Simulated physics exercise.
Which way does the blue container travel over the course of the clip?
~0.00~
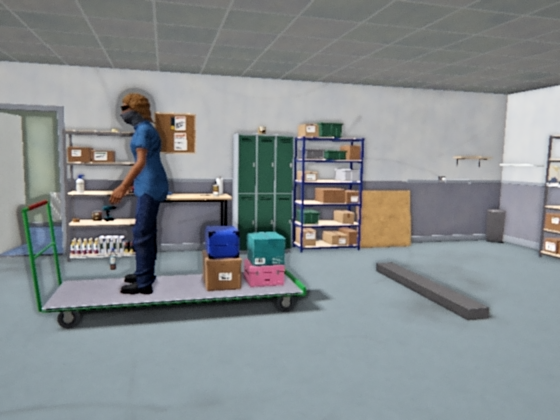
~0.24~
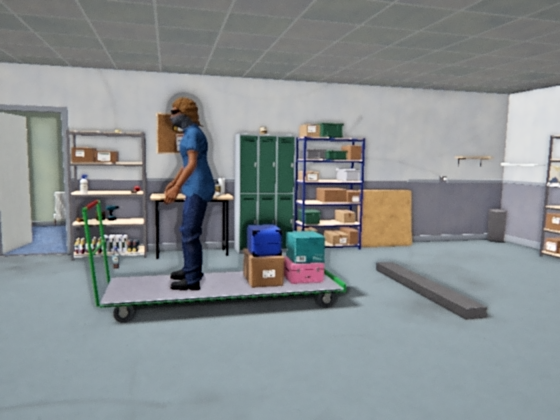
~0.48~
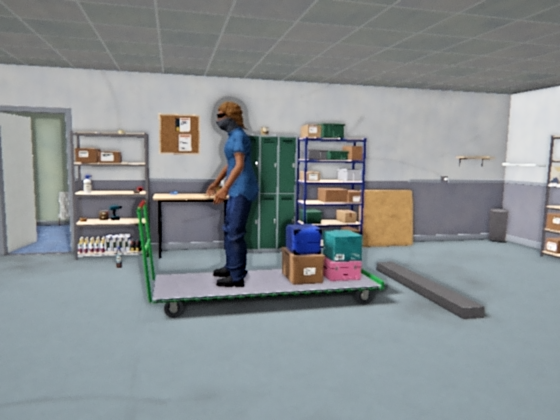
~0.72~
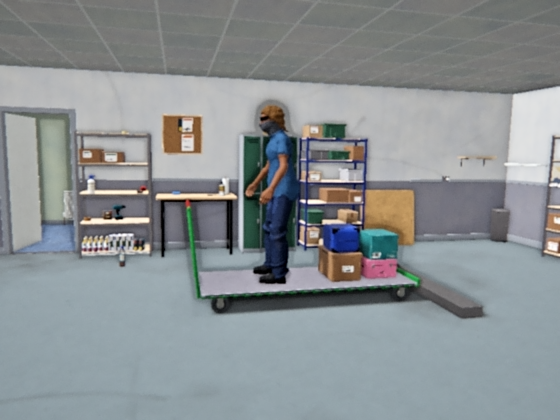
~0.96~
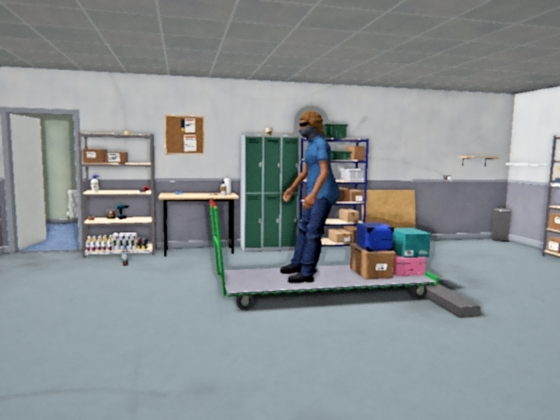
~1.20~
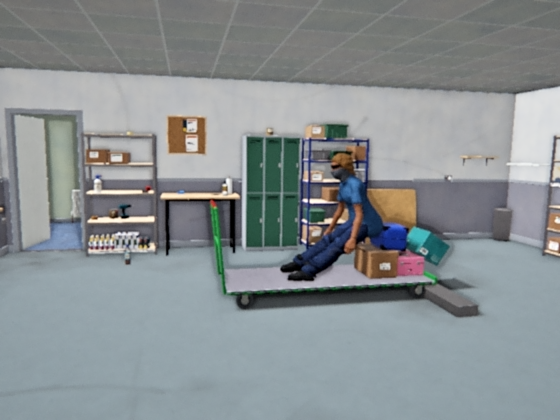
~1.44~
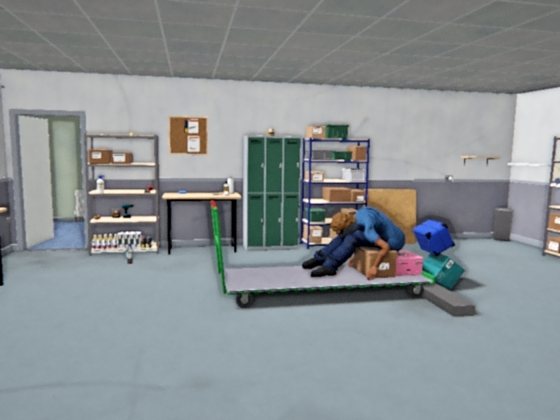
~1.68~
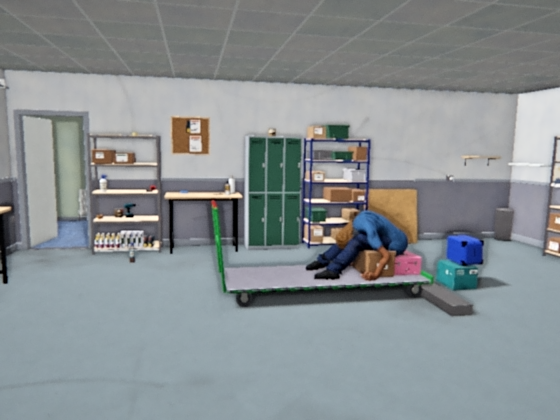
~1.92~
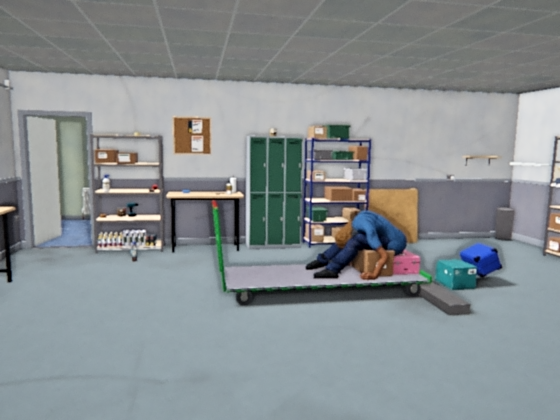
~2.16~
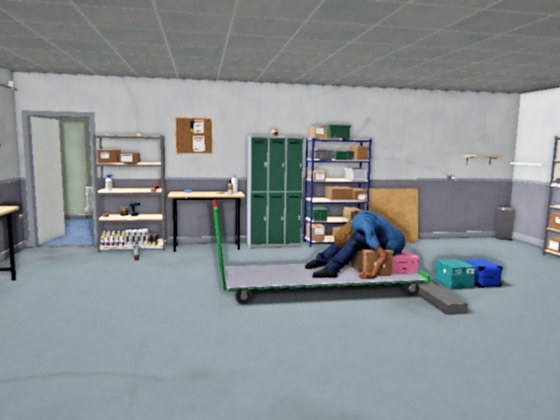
The blue container travels to the right, first riding on the trolley and then tumbling off its front end.
